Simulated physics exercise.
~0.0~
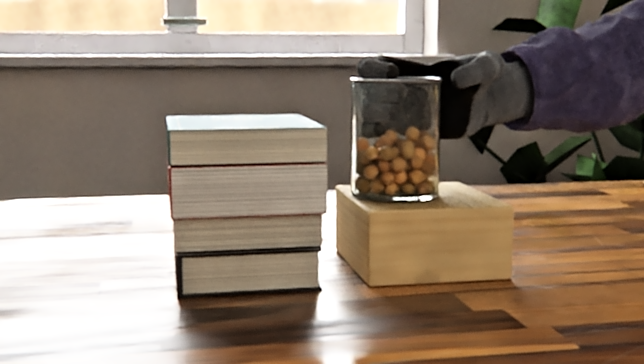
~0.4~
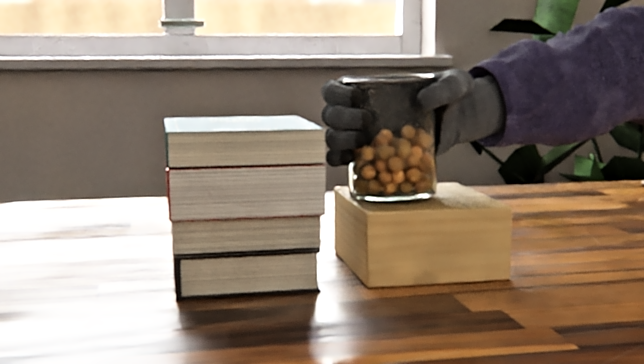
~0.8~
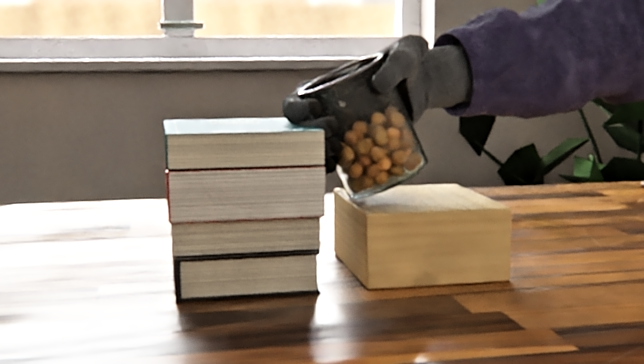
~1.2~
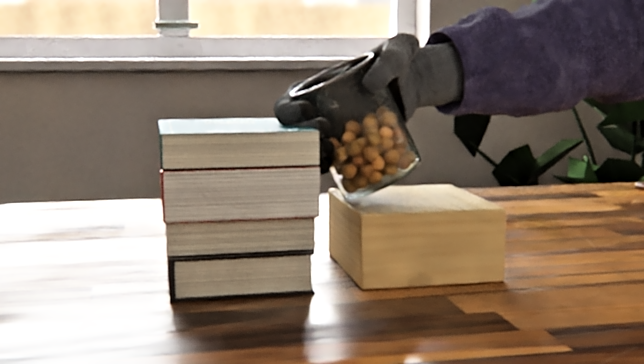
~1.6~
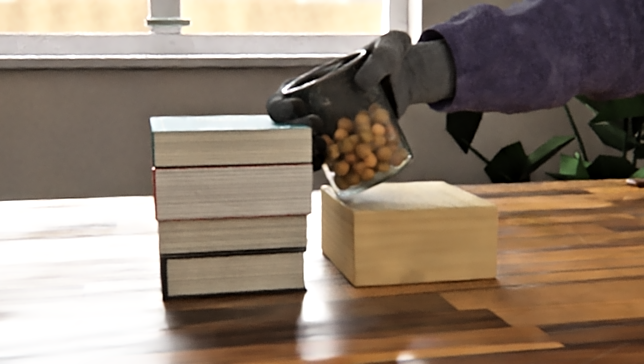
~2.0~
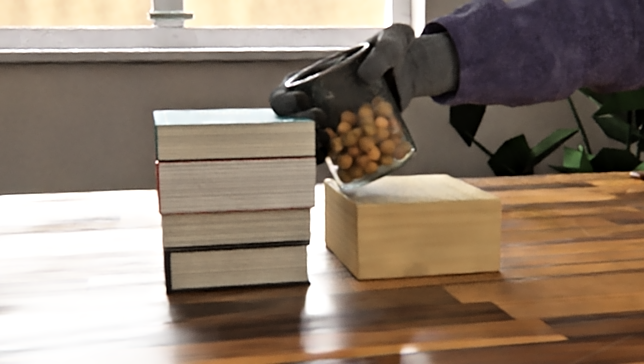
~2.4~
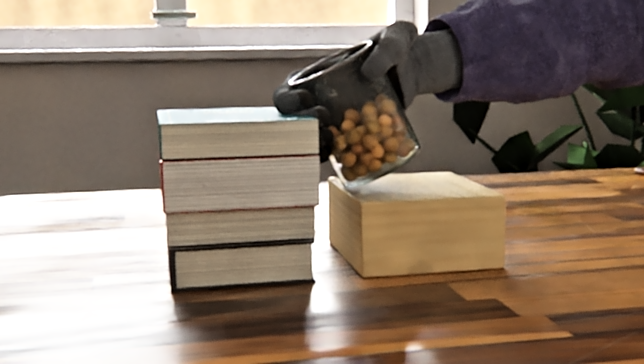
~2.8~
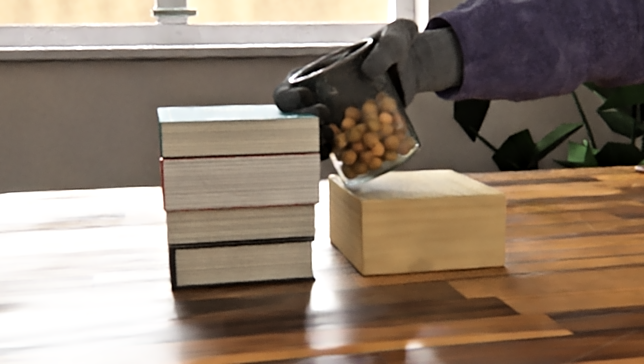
On a wooden counter by a window, a gloved hand tilts a glass of round orange-brown pieces left against stacked books, spilling nothing.
